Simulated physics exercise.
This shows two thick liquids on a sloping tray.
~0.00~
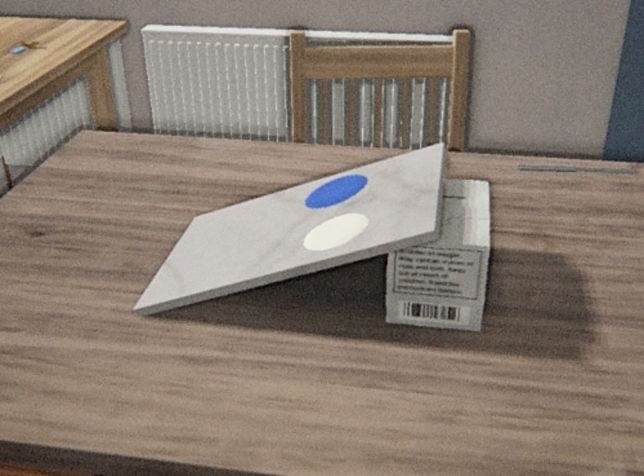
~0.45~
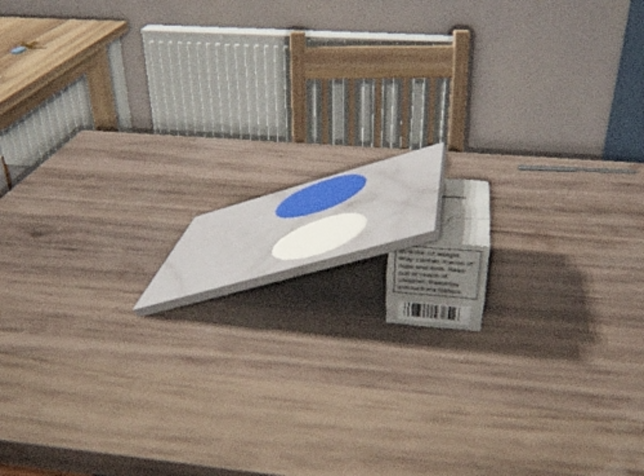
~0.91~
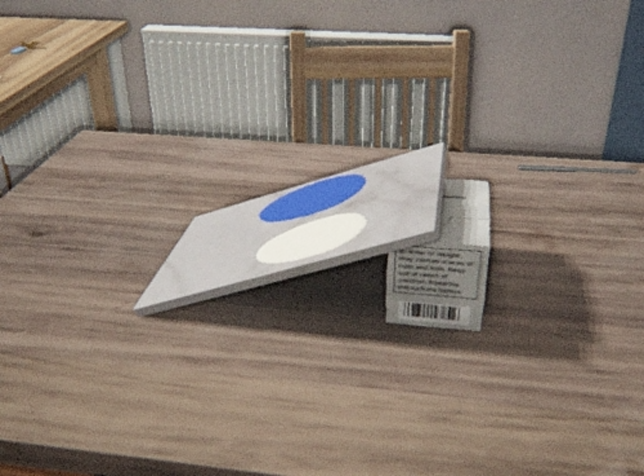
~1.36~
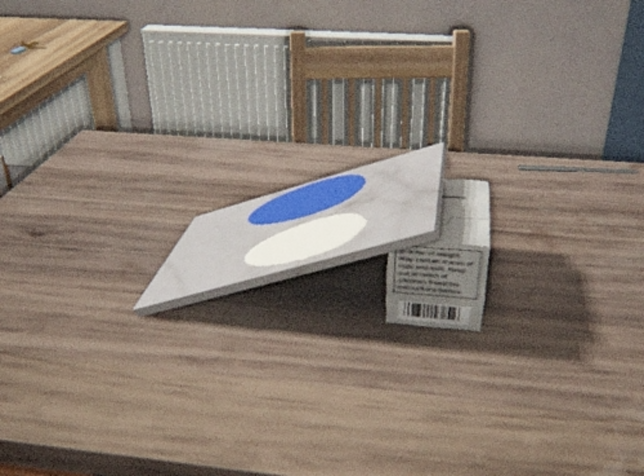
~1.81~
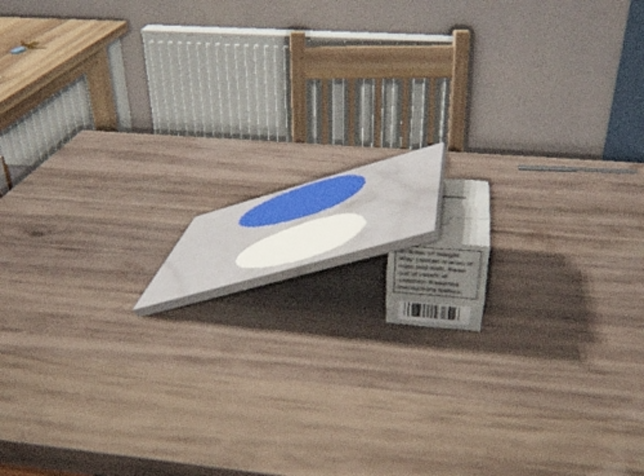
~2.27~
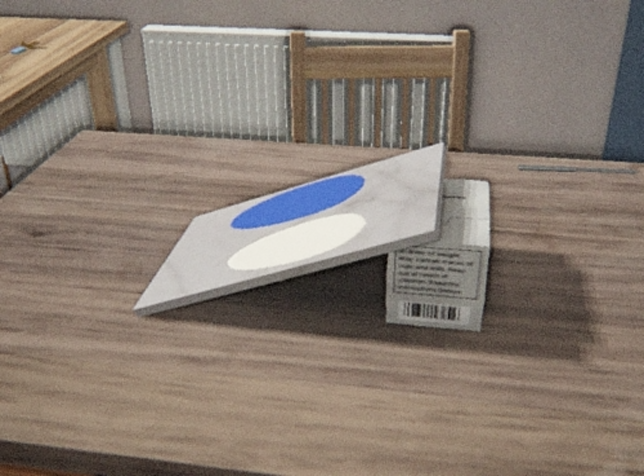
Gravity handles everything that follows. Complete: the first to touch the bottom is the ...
Farther one.
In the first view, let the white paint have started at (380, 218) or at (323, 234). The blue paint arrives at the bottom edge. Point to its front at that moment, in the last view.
Tip, last view - try 1: Approx. (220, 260); try 2: Approx. (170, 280).
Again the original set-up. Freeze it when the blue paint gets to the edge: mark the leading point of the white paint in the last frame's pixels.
(183, 272), roughly.
By 4.1 s, the white paint is three quarters of the way down; the blue paint is close to the edge.
By 6.8 s, the white paint is close to the edge; the blue paint is at the low edge.
